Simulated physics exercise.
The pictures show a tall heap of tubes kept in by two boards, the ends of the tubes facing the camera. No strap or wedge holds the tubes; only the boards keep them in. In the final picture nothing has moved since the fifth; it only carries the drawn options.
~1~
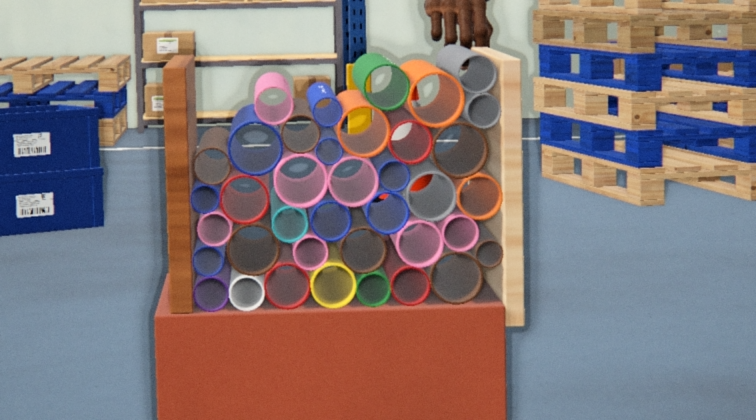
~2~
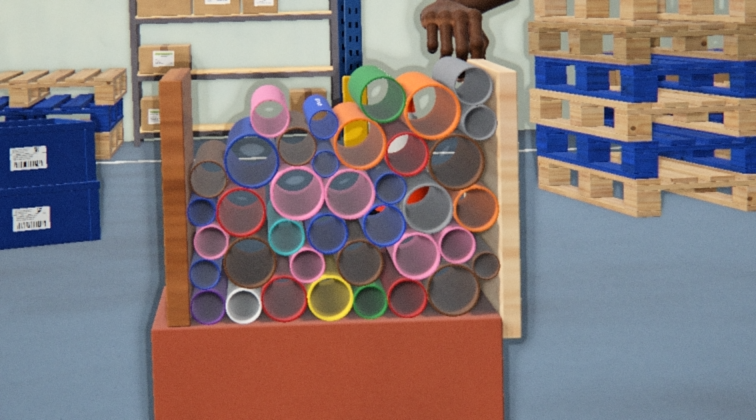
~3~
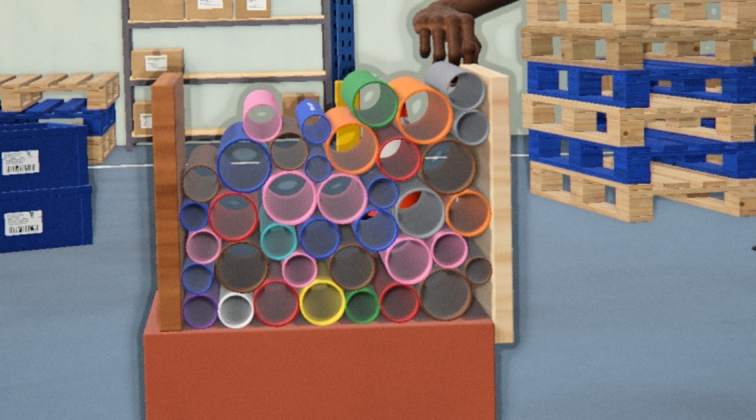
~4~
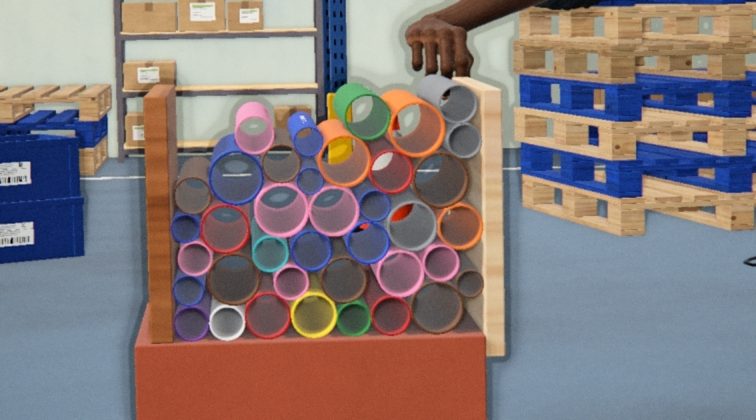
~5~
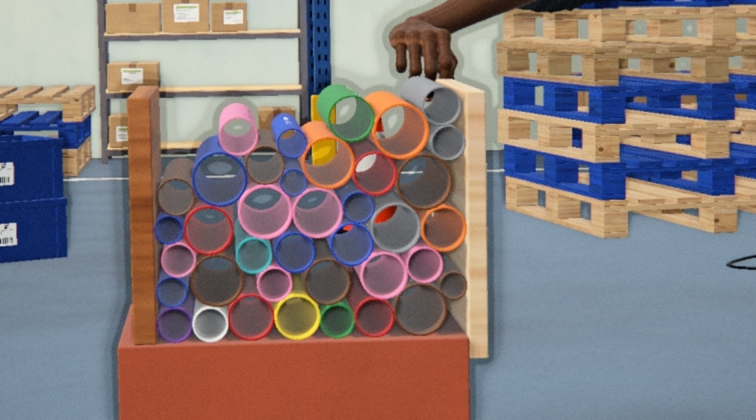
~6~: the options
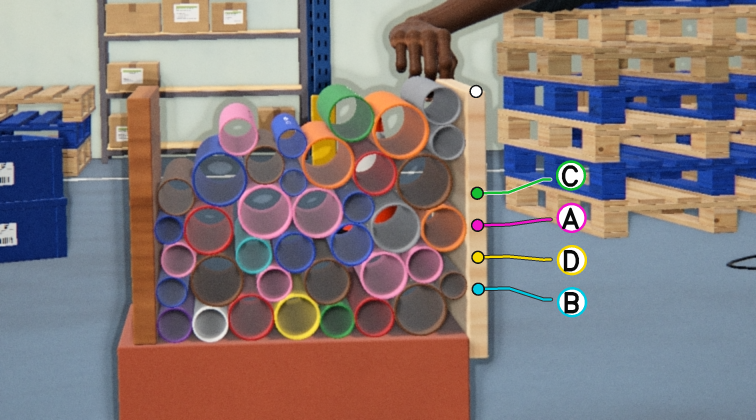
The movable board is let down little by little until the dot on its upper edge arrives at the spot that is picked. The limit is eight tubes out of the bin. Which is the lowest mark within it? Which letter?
No lower than B.
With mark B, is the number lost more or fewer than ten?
At B, fewer than ten.
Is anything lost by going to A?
At A: Yes.
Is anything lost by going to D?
Yes, at D.
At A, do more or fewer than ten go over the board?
Fewer than ten.
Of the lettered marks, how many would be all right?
Four of them.
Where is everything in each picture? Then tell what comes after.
An orange tube (437, 99); a grey tube (478, 74); side board (493, 176), in the first picture.
Side board (490, 188); a purple tube (208, 307), in the second picture.
A red tube (400, 303); a pink tube (450, 250), in the third picture.
A blue tube (312, 251); a pink tube (195, 259), in the fourth picture.
A red tube (376, 173); an orange tube (401, 131); a grey tube (442, 106), in the fifth picture.
On the marked copy, A at (478, 226); B at (479, 290); C at (478, 193); D at (478, 257); the white dot at (476, 91).
Taking B. A third of the way, top of the board (466, 176).
Two thirds of the way, top of the board (467, 272).
When it is over, top of the board (468, 289), about five out over the board.
As for the rest, A two out over the board; C two out over the board; D two out over the board.
